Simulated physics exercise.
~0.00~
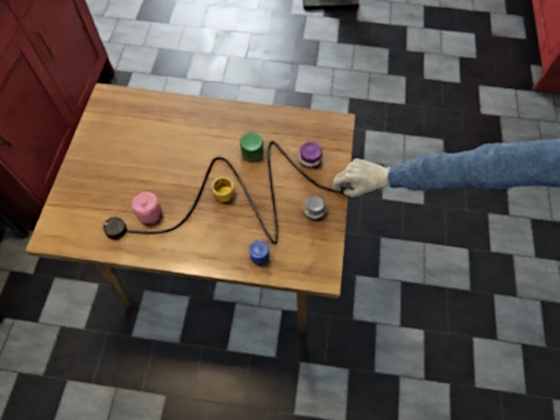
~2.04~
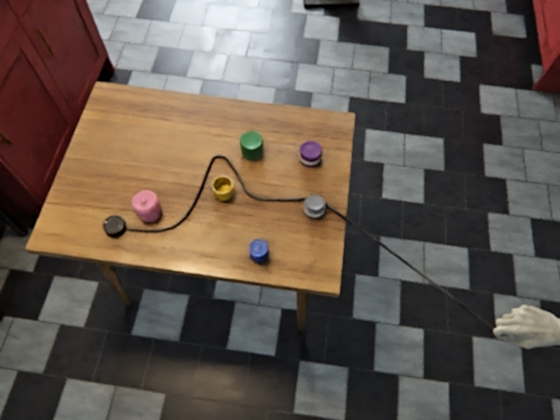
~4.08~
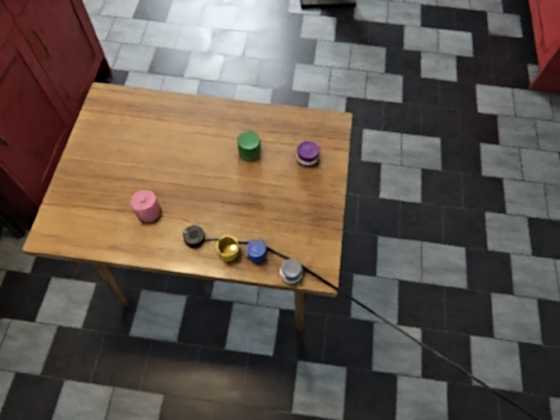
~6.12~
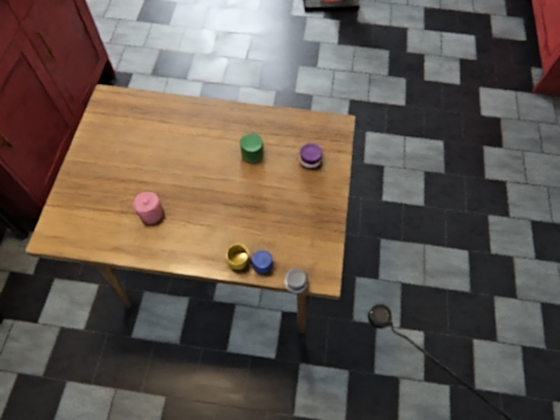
A gloved hand pulling a black cord rightward, dragging grey and yellow containers toward the table's front edge before the puck drops off.
